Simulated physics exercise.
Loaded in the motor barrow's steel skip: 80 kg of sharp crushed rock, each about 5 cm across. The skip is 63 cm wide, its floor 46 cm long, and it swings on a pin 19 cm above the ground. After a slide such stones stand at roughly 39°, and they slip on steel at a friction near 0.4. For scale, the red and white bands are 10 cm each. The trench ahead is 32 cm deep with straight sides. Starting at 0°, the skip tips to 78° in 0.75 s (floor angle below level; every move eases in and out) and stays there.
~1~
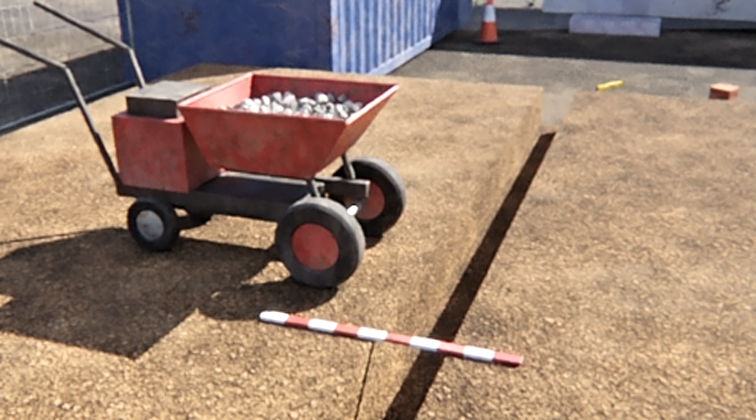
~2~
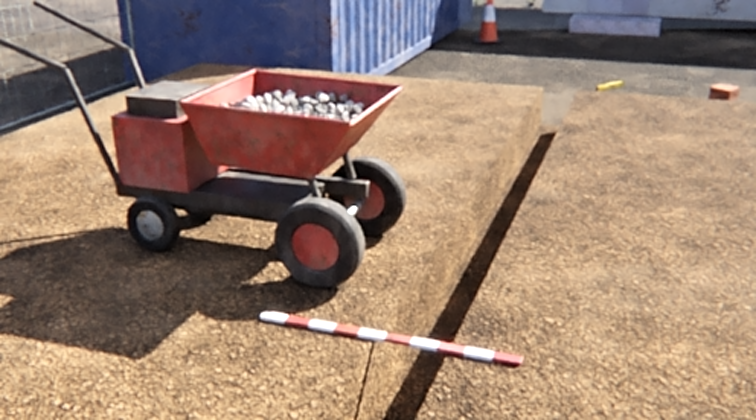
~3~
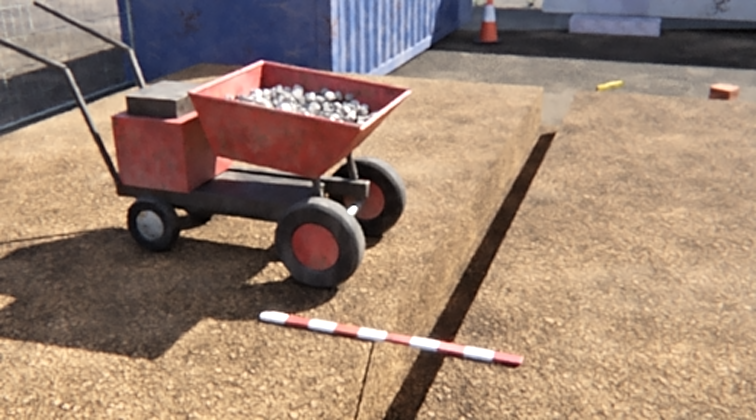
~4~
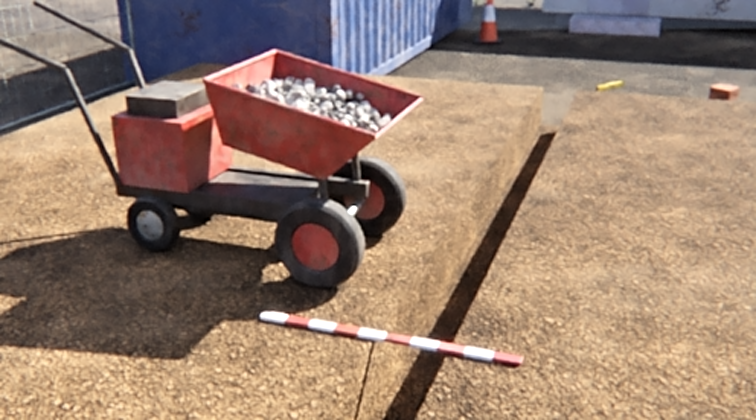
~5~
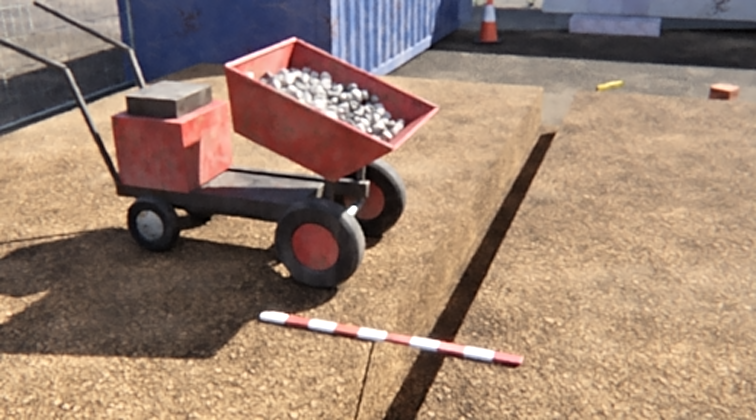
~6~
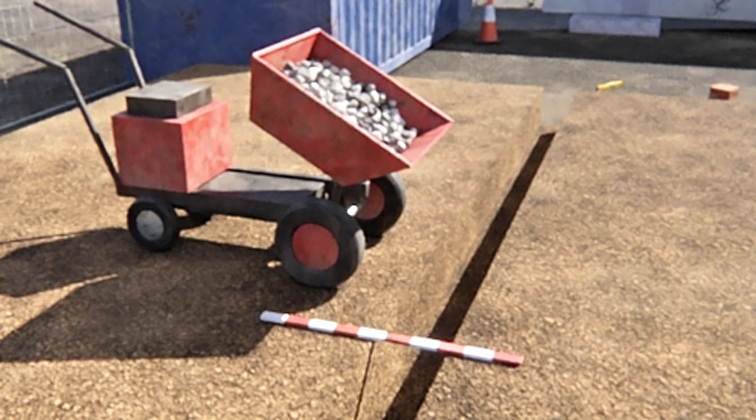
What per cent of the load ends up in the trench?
About 32 per cent.
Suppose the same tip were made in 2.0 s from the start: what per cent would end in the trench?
Then about 55 per cent.
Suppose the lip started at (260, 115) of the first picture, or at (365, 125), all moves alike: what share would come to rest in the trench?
Near 80 per cent from the first place, 5 from the second.
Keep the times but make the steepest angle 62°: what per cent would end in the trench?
In that case some 10 per cent.
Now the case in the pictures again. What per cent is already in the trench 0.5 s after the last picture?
About 5 per cent by then.
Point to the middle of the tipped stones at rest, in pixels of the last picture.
Around (514, 279).
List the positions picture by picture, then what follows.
Lip at (347, 122), floor tilted 0°, highest stones at (315, 105), in the first frame.
The skip is at 2°, its lip at (351, 124); the top of the load is at (307, 104), in the second frame.
The skip is at 6°, its lip at (361, 128); the top of the load is at (282, 97), in the third frame.
The skip is at 13°, its lip at (376, 137); the top of the load is at (279, 87), in the fourth frame.
Lip at (393, 150), floor tilted 21°, highest stones at (292, 77), in the fifth frame.
Lip at (410, 167), floor tilted 31°, highest stones at (312, 69), in the sixth frame.
Then, 0.2 s after the last picture the floor is at 66°, 100 % in the skip; the foremost stones are at (447, 211).
Then, 0.5 s after the last picture the floor is at 78°, 60 % in the skip, 3 % in the trench, 37 % past the trench; the foremost stones are at (557, 287).
Then, 0.9 s after the last picture the floor is at 78°, 16 % in the skip, 13 % in the trench, 70 % past the trench; the foremost stones are at (712, 297).
Then, 2.8 s after the last picture the floor is at 78°, 0 % in the skip, 32 % in the trench, 68 % past the trench; the foremost stones are past the picture's edge.
